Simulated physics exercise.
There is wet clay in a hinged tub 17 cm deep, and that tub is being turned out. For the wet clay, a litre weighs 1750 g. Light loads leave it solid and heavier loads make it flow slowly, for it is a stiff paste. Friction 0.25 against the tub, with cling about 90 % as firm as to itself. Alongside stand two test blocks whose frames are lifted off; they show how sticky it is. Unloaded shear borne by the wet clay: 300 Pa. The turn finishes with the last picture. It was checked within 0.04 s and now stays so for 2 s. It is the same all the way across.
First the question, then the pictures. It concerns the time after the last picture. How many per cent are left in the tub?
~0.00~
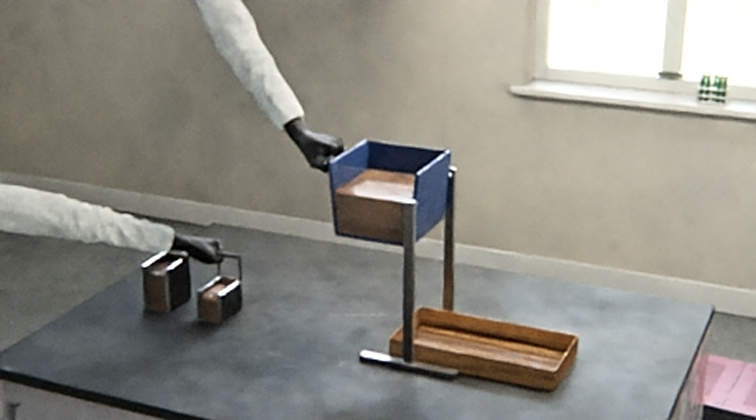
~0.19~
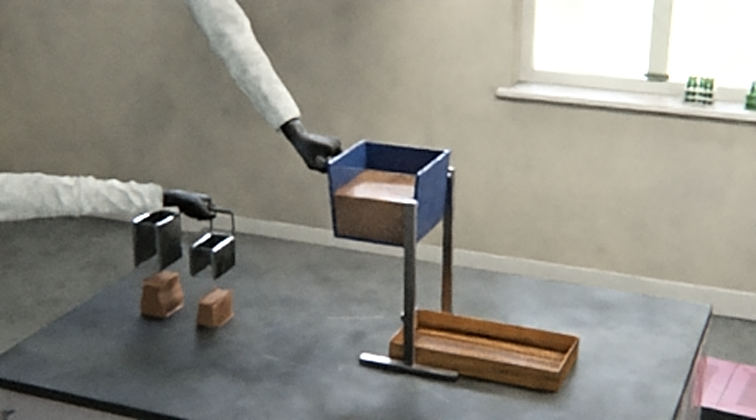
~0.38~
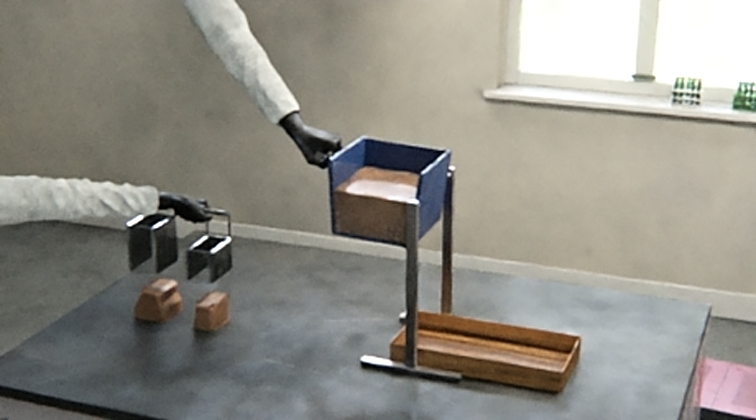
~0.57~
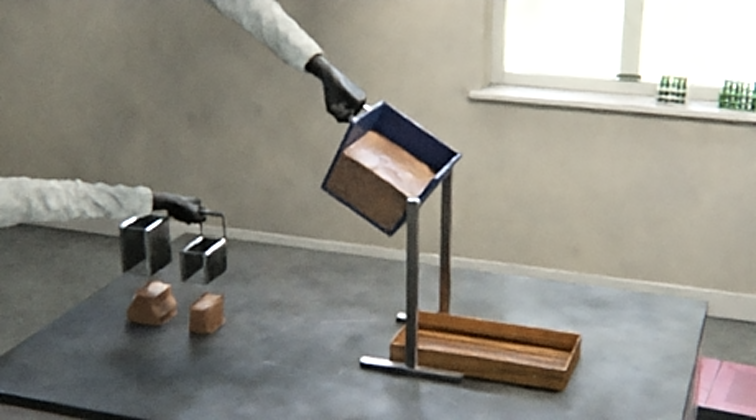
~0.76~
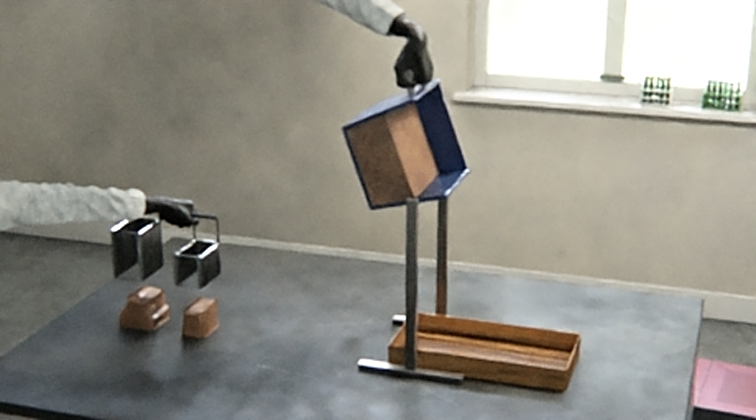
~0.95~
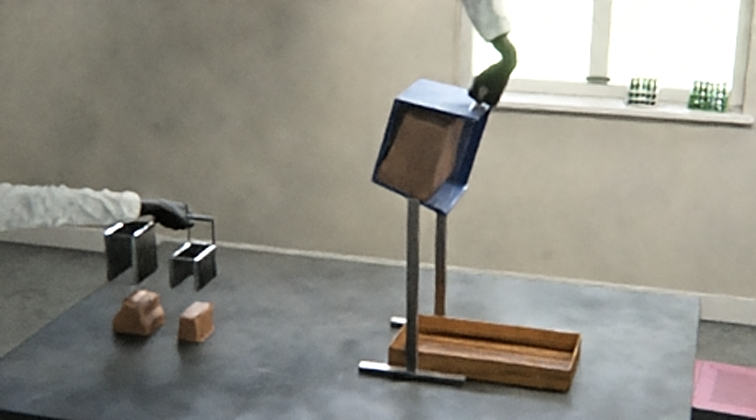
About 28 %.
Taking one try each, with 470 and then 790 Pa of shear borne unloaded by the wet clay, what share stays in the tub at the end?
35 %, then 16 %.
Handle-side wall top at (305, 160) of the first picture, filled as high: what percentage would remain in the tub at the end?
I'd guess around 16 per cent remains.
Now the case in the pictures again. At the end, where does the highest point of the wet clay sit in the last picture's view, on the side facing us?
It ends up highest close to (382, 171).
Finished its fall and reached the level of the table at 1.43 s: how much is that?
I'd say close to 60 per cent of it.
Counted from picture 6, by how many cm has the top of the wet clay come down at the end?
Roughly 12 cm.
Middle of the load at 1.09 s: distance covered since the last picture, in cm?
Roughly 9 cm.
By 1.09 s, the tub is at 106 degrees and holds 66 %.
By 1.26 s, the tub is at 106 degrees and holds 30 %.
By 1.43 s, the tub is at 106 degrees and holds 29 %.
By 1.60 s, the tub is at 106 degrees and holds 29 %.
By 2.95 s, at the end, the tub is at 106 degrees and holds 28 %.
